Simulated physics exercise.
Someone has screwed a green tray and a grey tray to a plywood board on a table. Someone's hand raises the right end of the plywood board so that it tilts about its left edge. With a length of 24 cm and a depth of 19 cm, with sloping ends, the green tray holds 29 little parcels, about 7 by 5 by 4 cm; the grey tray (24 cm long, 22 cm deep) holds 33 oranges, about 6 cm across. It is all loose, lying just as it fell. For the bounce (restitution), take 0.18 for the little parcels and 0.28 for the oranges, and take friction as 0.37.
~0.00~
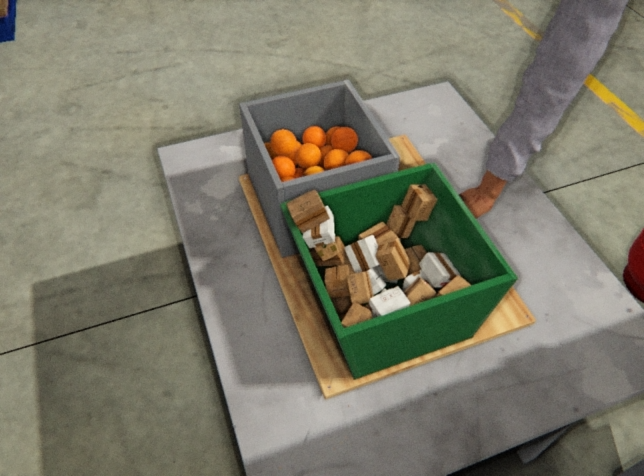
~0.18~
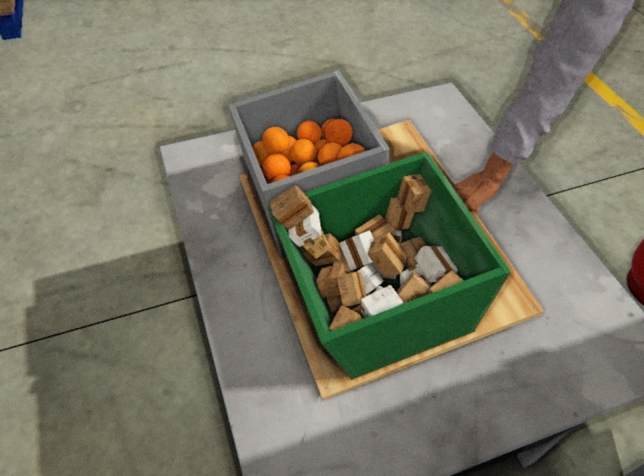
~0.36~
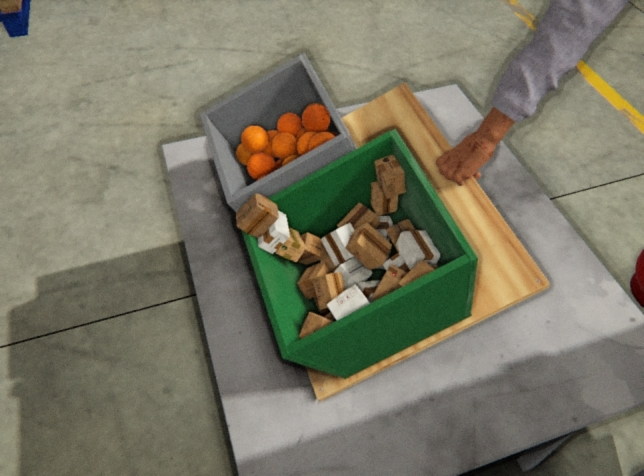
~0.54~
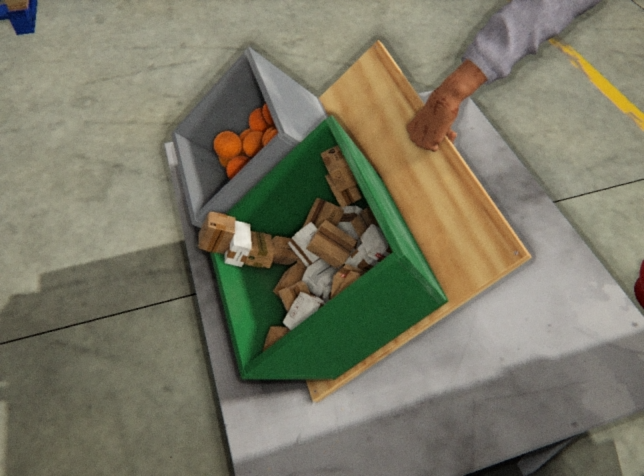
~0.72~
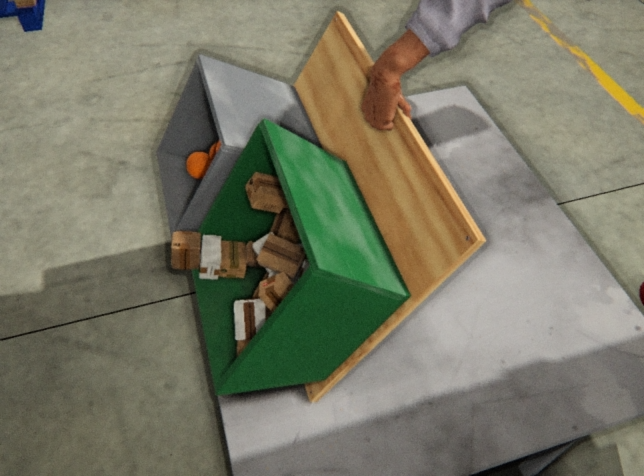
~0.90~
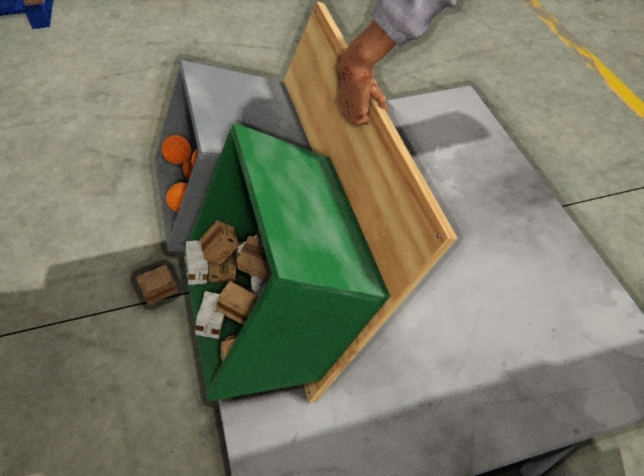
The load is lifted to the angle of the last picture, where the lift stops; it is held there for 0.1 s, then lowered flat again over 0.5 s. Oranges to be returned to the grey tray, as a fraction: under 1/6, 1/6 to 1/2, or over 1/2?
Under 1/6.
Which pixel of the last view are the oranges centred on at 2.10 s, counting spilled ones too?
Around (317, 173) in pixels.
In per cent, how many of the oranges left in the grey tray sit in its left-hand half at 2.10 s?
It works out to around 60 in a hundred.
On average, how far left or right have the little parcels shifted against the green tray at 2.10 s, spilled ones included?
About 6 cm to the left.
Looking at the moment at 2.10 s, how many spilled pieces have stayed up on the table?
Roughly 0 of them.
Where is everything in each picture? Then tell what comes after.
In the first frame (we follow the rim corner now nearest the camera, unless another is named; the camera moves round a little), grey tray (by its farthest rim corner) at (344, 82); green tray at (345, 332); tilt 0°; nothing out yet.
Grey tray at (335, 73); green tray at (328, 336); tilt 7°, in the second frame.
Green tray at (288, 350); tilt 23°, in the third frame.
Green tray at (244, 371); tilt 43°, in the fourth frame.
Green tray at (217, 388); tilt 59°, in the fifth frame.
Green tray at (208, 394); tilt 66°; 1 out, the lowest parcel at (157, 285), in the sixth frame.
After 1.09 s, tilt 60°; 1 of 29 out of the green tray and 1 of 33 out of the grey tray.
After 1.33 s, tilt 18°; 1 of 29 out of the green tray and 1 of 33 out of the grey tray.
After 1.67 s, tilt 0°; 1 of 29 out of the green tray and 1 of 33 out of the grey tray.
Outcome (at 2.10 s), 1 of 29 out of the green tray and 1 of 33 out of the grey tray. Asked share, 1 of 33, 3 per cent.
